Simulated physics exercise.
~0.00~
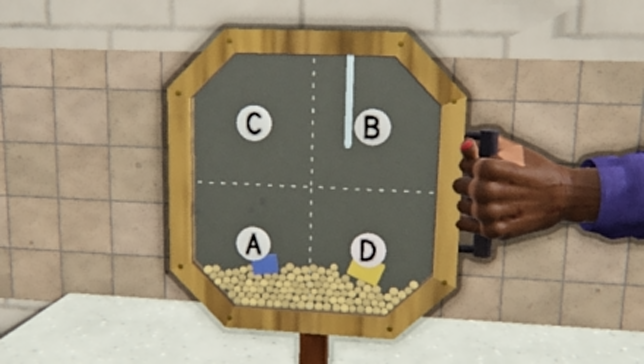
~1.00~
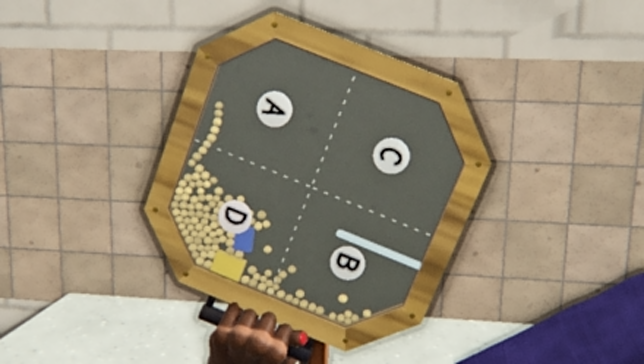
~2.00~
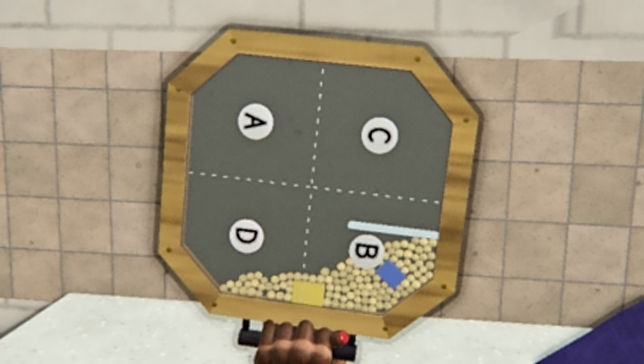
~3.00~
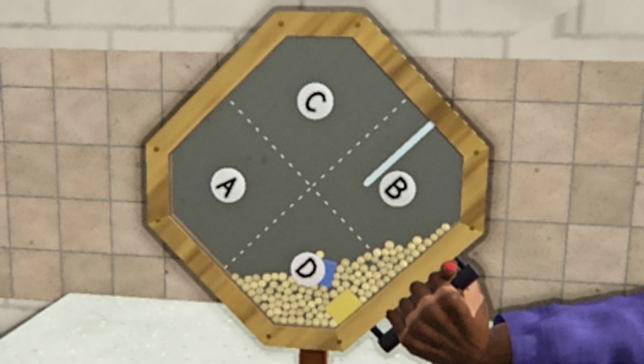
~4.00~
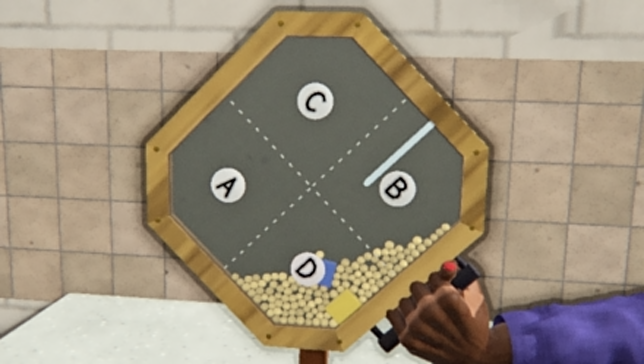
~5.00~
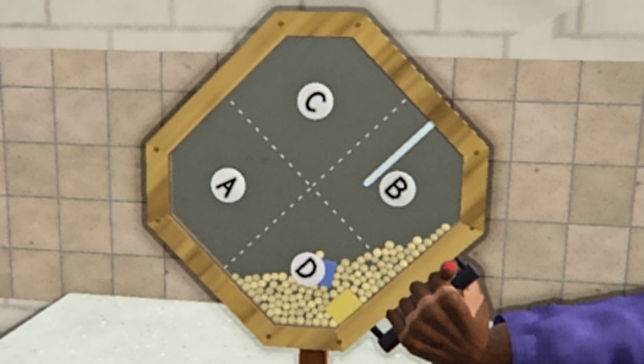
A hand turns an octagonal case clockwise, then partway back, and both blocks settle in D.
